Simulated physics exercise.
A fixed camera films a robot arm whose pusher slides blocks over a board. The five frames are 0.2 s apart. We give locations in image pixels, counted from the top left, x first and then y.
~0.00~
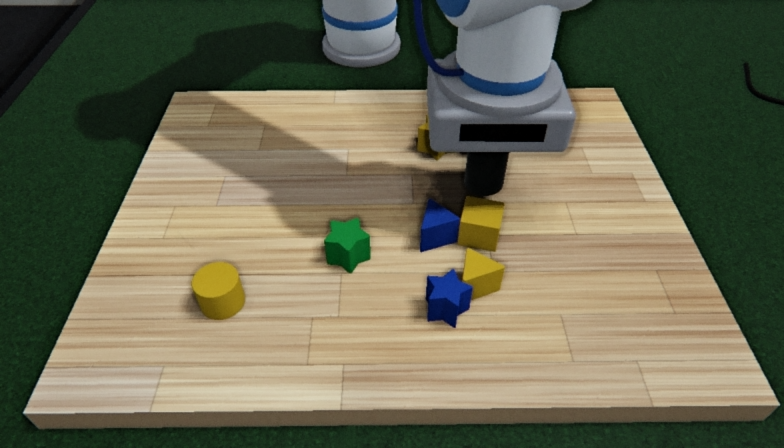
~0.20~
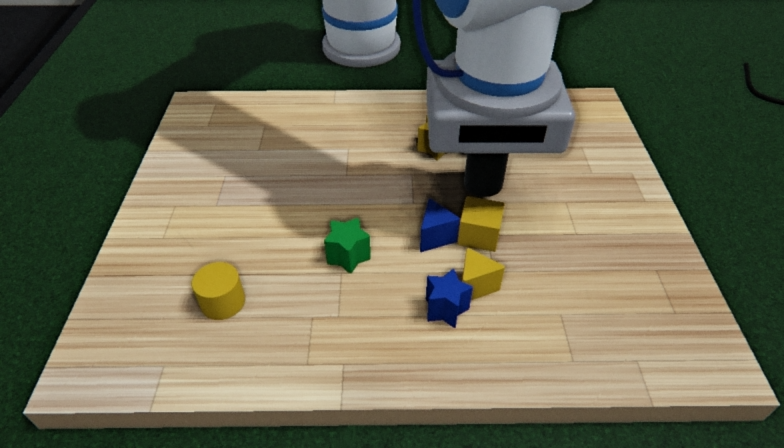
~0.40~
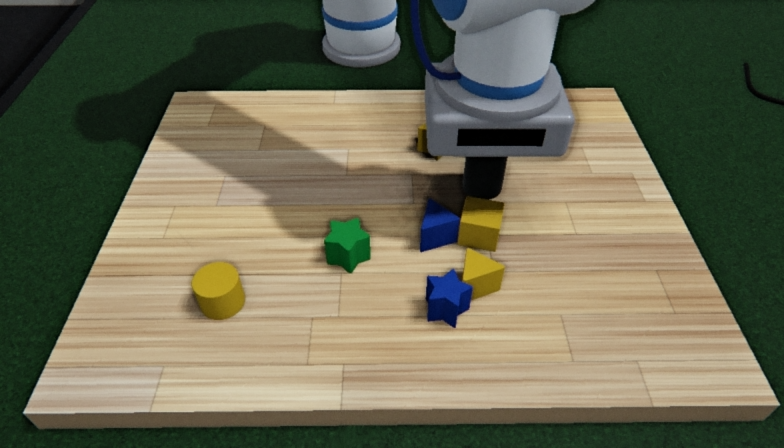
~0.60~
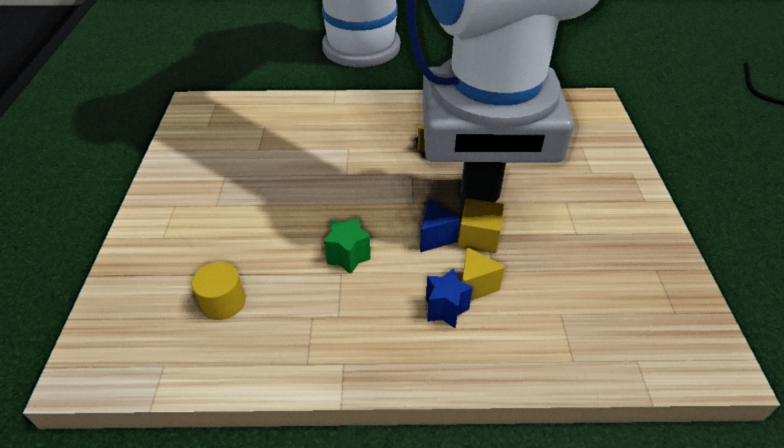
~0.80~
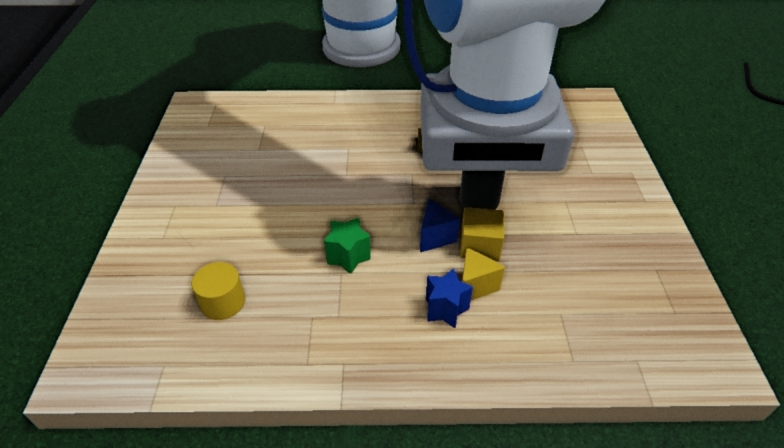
We see a robot arm over a wooden board scattered with yellow, blue and green blocks; its dark pusher edges toward the viewer and nudges the yellow four-sided block slightly the same way, while the other visible blocks stay still.
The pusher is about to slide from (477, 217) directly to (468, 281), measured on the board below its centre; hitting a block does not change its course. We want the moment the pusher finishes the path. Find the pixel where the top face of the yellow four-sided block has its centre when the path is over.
Its top centre lands on (482, 293).
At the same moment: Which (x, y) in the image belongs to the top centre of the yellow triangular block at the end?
It should be at (493, 324) by then.
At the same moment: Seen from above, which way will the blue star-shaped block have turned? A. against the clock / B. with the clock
B - with the clock.
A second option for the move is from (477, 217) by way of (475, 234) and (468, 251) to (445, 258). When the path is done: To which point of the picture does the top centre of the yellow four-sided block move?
That would be at about pixel (473, 264).
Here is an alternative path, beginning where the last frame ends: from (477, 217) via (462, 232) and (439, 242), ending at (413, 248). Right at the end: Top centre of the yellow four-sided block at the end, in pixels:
Somewhere near (471, 244).
What follows on the original path. Halfway along, pusher at (475, 231); blue triangular block at (436, 218), turned 25° clockwise; blue star-shaped block at (447, 290), turned 20° clockwise; yellow triangular block at (482, 284), turned 30° anticlockwise; yellow four-sided block at (481, 256).
At the end, pusher at (470, 265); blue triangular block at (436, 219), turned 35° clockwise; blue star-shaped block at (440, 296), turned 25° clockwise; yellow triangular block at (493, 324), turned 45° anticlockwise; yellow four-sided block at (482, 293), turned 15° anticlockwise.
